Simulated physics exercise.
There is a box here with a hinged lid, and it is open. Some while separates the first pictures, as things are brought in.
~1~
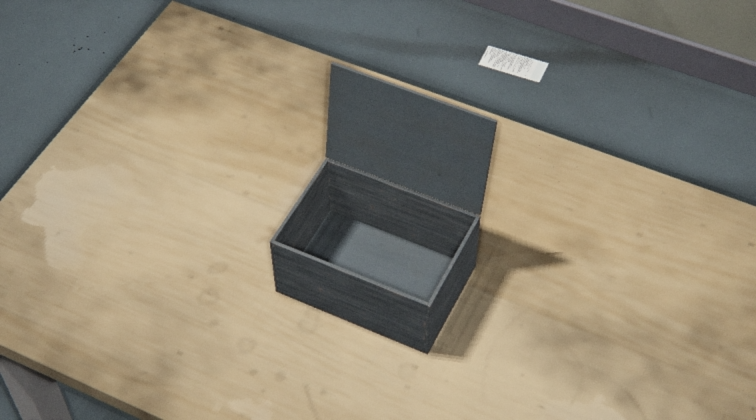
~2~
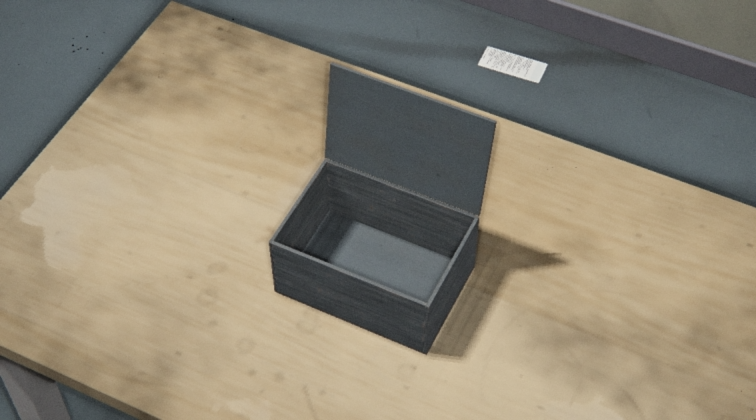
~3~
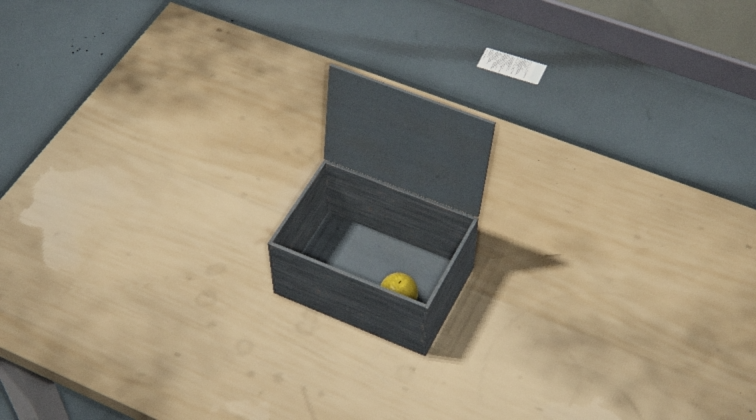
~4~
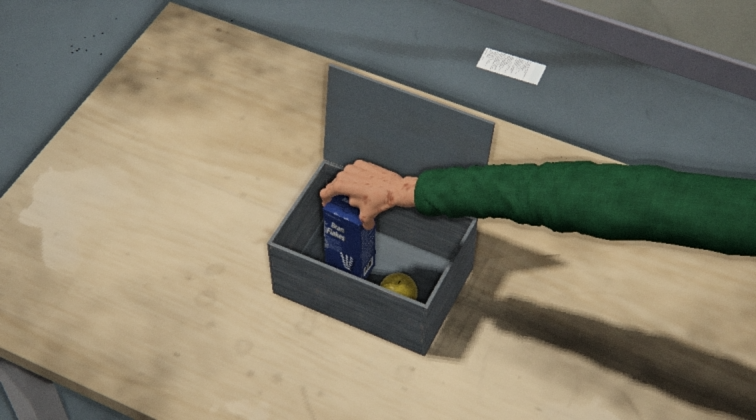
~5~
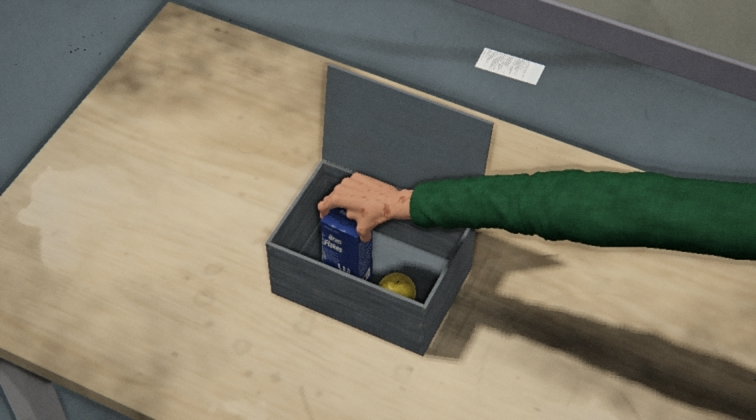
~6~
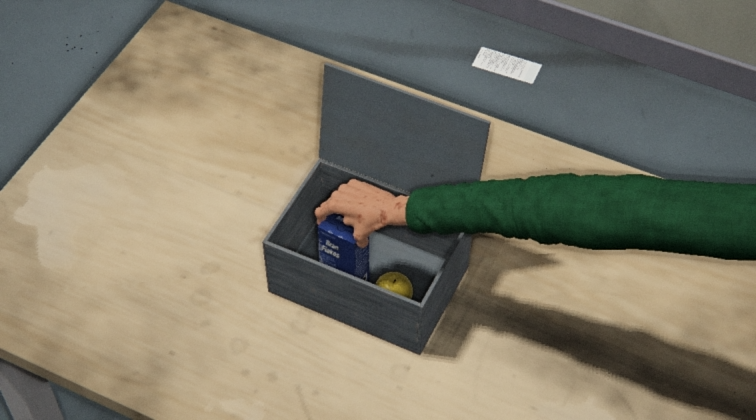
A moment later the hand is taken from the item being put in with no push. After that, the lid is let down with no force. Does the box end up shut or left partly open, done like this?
Basically the lid doesn't make it down.
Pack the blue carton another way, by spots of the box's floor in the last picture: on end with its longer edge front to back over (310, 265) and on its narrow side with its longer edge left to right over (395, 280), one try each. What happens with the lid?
First try: The lid stays propped open; second try: The lid comes down fully.
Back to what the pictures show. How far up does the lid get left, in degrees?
Lid angle from rim - close to 16°.
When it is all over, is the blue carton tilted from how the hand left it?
As it turns out, the blue carton keeps its original angle.
Then, 1.20 s after the last picture, lid starting down.
Then, 1.60 s after the last picture, lid 60° above the rim.
Then, 1.80 s after the last picture, lid 32° above the rim.
Then, 2.20 s after the last picture, lid 16° above the rim.
At rest, lid 16° above the rim; both in place. Seen from the same camera at the end, blue carton near (344, 255).
